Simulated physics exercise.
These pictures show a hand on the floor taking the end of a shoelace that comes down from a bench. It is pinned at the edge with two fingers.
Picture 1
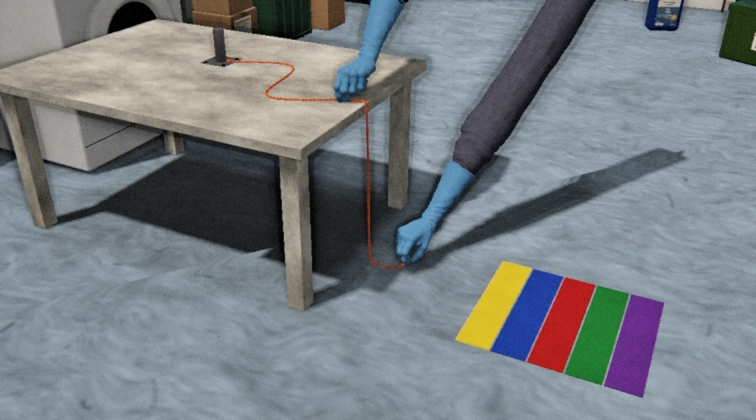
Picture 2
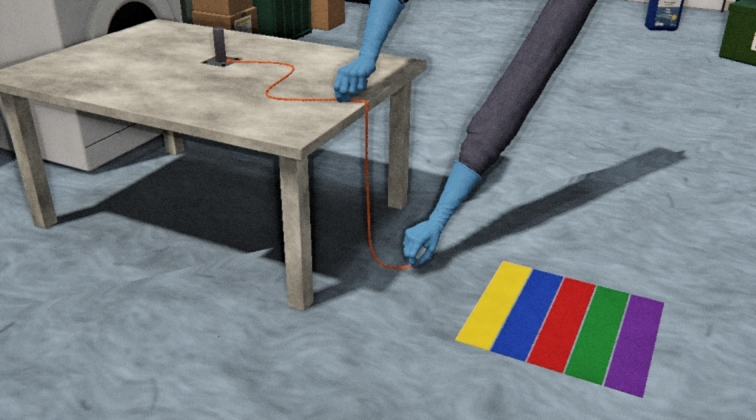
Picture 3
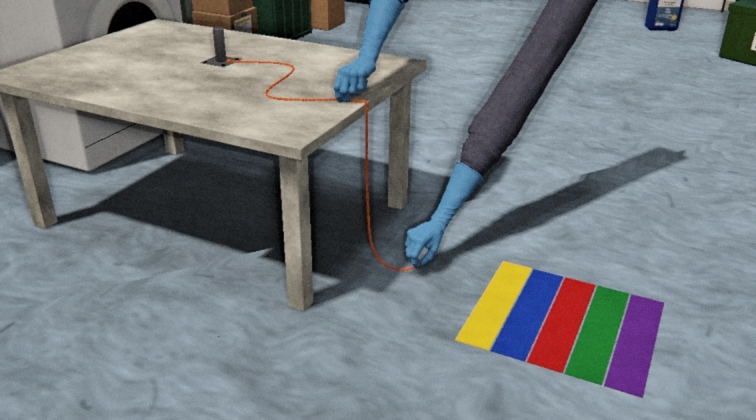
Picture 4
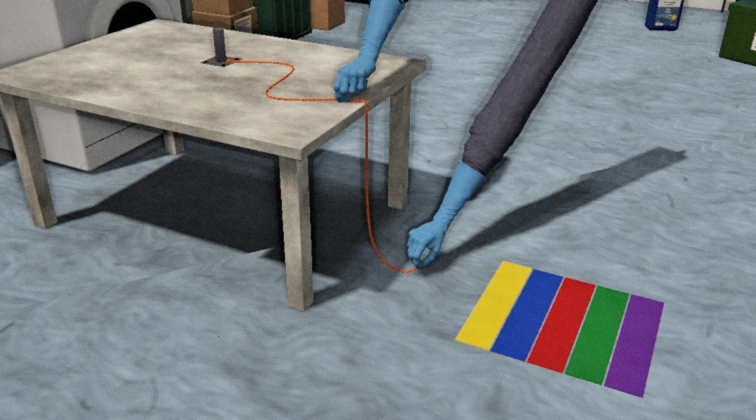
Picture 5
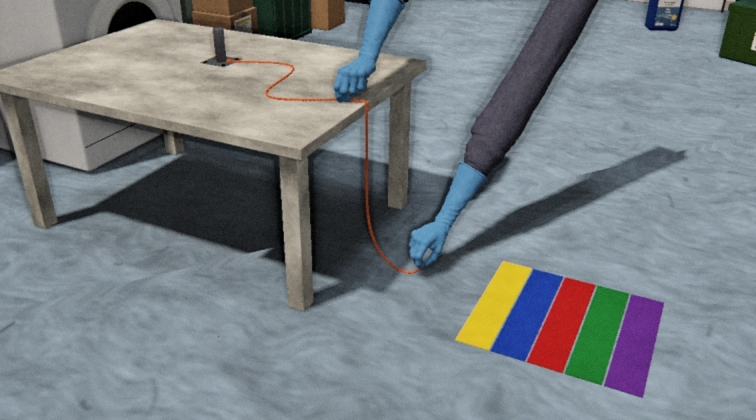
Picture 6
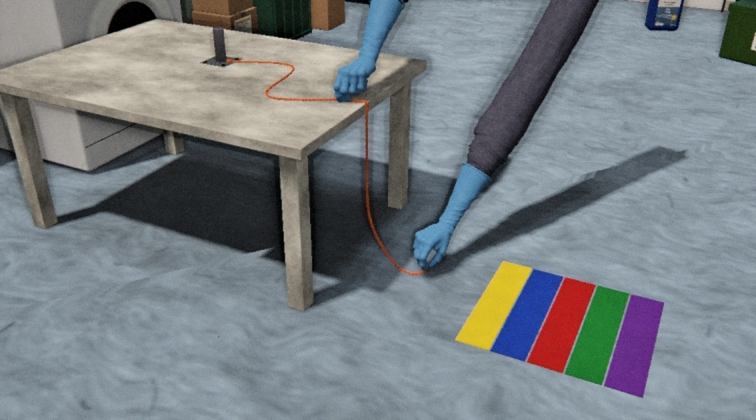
On a pale blue-grey floor with boxes behind, seen from slightly above, a stone-coloured bench stands at the left. An orange-red shoelace winds from a small dark block across its top, pinned at the edge by one blue hand, while another holds its end near yellow, blue, red, green and purple stripes. The lower hand draws the end slightly rightward, curving the hanging lace, as the camera stays still.
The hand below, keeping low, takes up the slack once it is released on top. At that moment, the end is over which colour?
Over green.
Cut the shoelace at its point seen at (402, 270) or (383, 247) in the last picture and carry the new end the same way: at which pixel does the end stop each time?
Try one: (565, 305); try two: (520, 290).
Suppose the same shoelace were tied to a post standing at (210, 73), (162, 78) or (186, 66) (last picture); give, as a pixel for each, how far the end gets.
In order, the pixels are (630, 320), (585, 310) and (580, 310).
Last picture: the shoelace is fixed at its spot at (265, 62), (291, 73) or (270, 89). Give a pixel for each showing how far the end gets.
Pixel spots, one per try: About (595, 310), (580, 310), (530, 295).
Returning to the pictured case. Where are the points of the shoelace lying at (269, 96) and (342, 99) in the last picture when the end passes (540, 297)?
Point 1 - (349, 96); point 2 - (383, 153).
Early on, end near (540, 297); over blue.
Midway, end near (583, 309); over red.
At the end of the slack, end near (608, 315); over green. The green one.
